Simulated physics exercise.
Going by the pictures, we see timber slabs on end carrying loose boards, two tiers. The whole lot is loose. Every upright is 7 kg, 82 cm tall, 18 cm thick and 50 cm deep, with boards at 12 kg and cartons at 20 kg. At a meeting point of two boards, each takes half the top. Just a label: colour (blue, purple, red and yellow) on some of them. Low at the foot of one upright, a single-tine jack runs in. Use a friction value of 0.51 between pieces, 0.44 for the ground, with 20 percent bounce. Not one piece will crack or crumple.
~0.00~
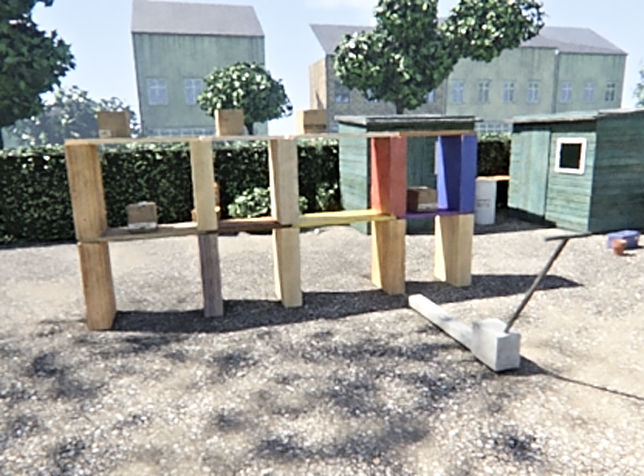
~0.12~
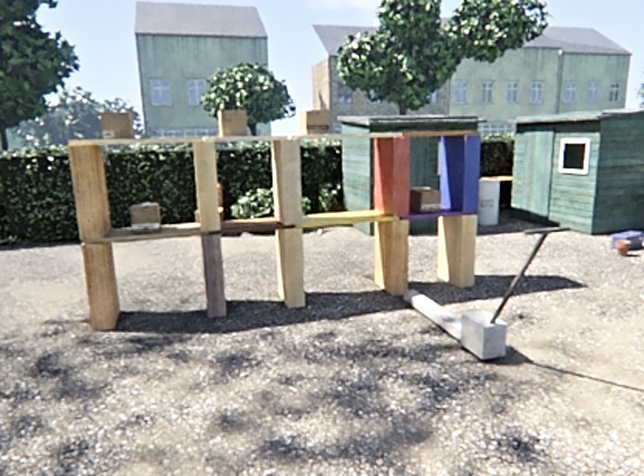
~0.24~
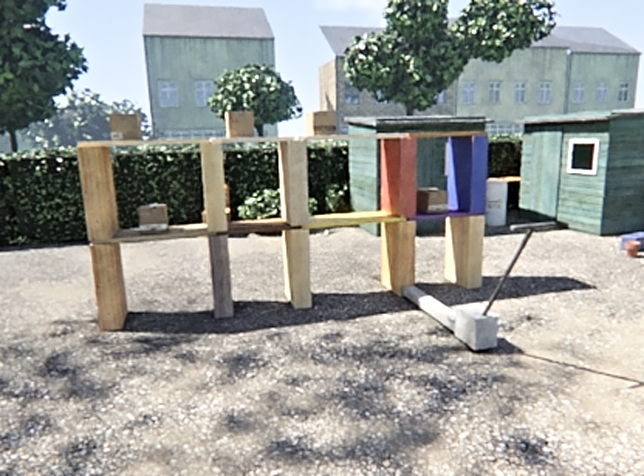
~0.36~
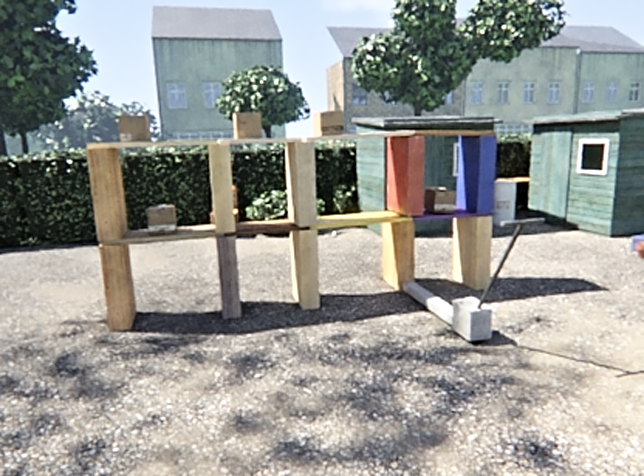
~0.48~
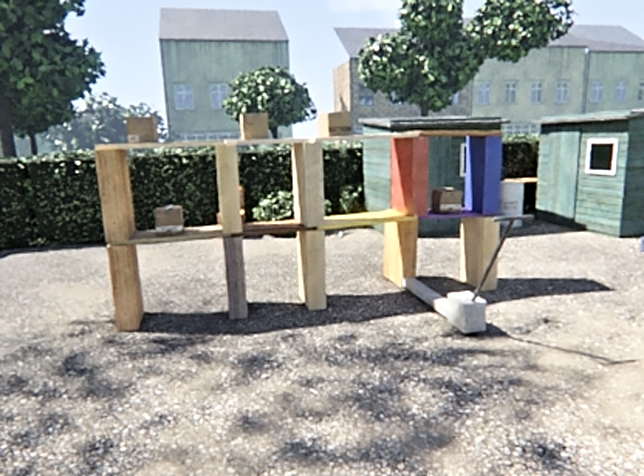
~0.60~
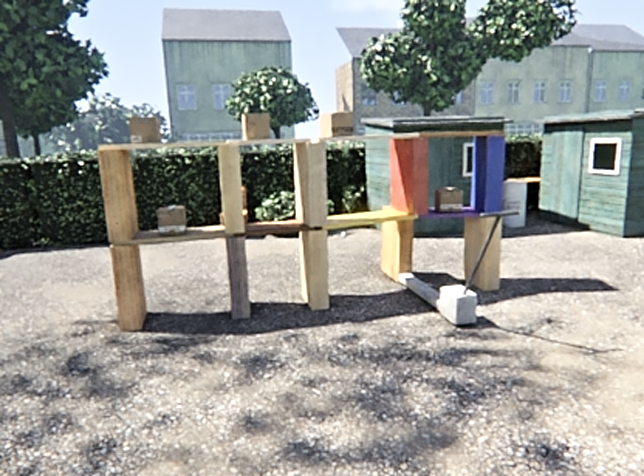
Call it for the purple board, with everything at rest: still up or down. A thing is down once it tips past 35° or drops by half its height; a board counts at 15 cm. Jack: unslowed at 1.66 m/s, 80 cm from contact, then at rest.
Falls.
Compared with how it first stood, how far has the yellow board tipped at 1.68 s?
Roughly 0°.
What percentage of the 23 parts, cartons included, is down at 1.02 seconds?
10 percent by then.
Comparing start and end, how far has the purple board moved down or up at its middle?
I'd say it sits close to 40 centimetres lower by the end.
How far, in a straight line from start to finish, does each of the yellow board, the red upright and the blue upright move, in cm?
Net displacement: Yellow = 30 cm, red = 50 cm, blue = 110 cm.
Around 1.02 s, 2 of the 23 pieces down; purple board tipped 38°, 12 cm lower; blue upright tipped 12°.
Around 1.68 s, 4 of the 23 pieces down; purple board on its side; blue upright on its side.
Finally (2.8 s), 5 of the 23 pieces down; purple board on its side; blue upright on its side; red upright displaced 54 cm. Seen by the last camera, middles, purple board near (465, 240), blue upright near (451, 269).
